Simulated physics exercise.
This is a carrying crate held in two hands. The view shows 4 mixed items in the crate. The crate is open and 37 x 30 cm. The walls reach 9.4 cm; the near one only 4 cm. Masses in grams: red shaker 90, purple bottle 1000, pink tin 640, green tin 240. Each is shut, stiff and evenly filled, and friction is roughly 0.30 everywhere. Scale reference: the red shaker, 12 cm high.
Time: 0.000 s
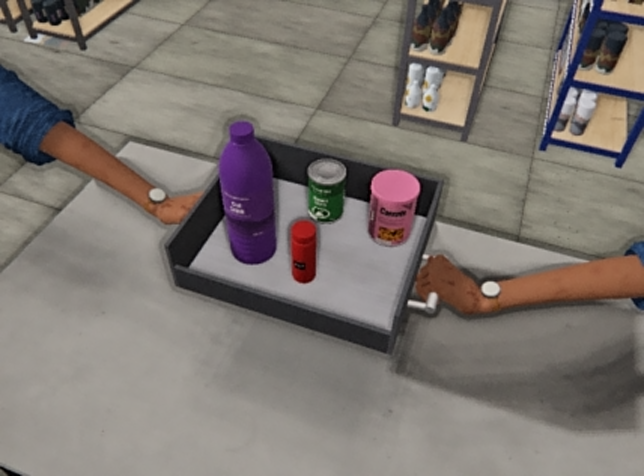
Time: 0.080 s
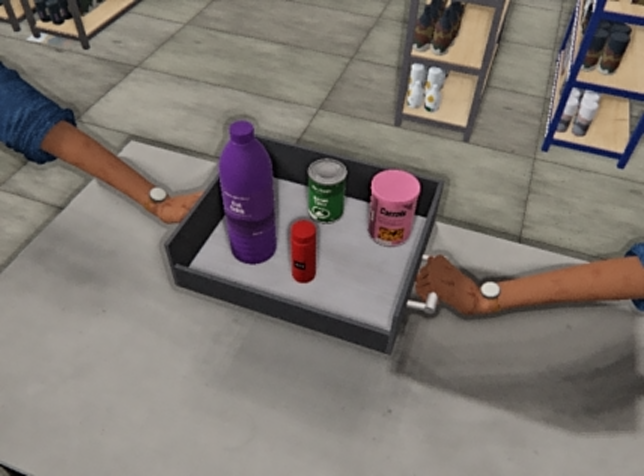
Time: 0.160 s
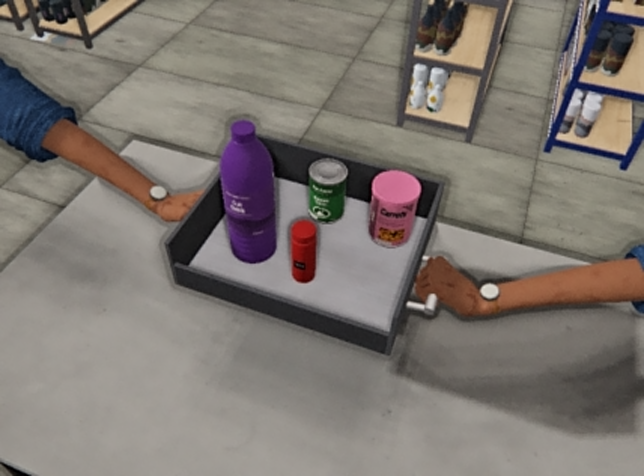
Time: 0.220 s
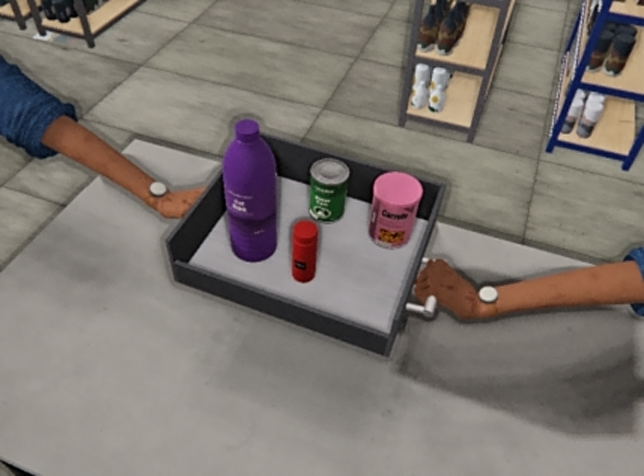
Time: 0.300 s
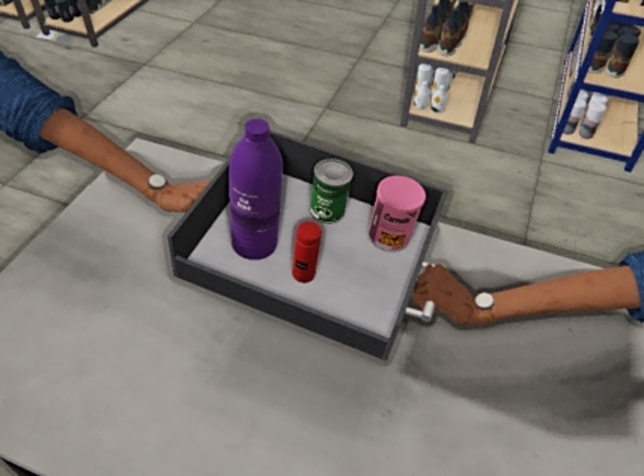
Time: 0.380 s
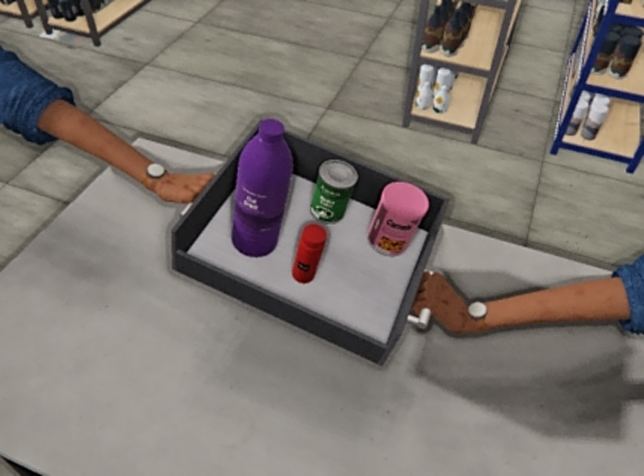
At the start, two hands hold a level, open dark crate containing a purple bottle, a red shaker, a green tin and a pink tin above a gray surface. The crate stays almost still, then the hands gradually tilt it slightly, right side down, and the upright containers lean with it.
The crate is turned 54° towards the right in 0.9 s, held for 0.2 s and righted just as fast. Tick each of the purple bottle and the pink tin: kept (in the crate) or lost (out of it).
My prediction: Purple bottle: Out, pink tin: In.
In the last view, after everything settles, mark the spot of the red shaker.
Its centre ends close to (382, 304) in the last view.
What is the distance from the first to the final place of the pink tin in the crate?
Around 2 centimetres.
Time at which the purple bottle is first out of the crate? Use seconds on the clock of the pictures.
Around 1.0 seconds.
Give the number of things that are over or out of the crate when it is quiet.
Total: 1.
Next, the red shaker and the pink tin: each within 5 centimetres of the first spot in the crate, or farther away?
Here the red shaker moves off, and the pink tin is left in place.
Around 0.88 s, crate at 52°, right side down; purple bottle tipped 7° against what carries it near (407, 302); pink tin shifted 2 cm near (393, 261); red shaker tipped 8° against what carries it.
Around 1.48 s, crate at 44°, right side down; purple bottle now out of the crate; pink tin shifted 2 cm near (400, 254); red shaker tipped 18° against what carries it.
Finally (3.2 s), out of the crate, purple bottle; not toppled but over 5 cm from the start, red shaker and green tin; the last one still in place (within 5 cm). In the last view, purple bottle near (499, 405), pink tin near (407, 212).
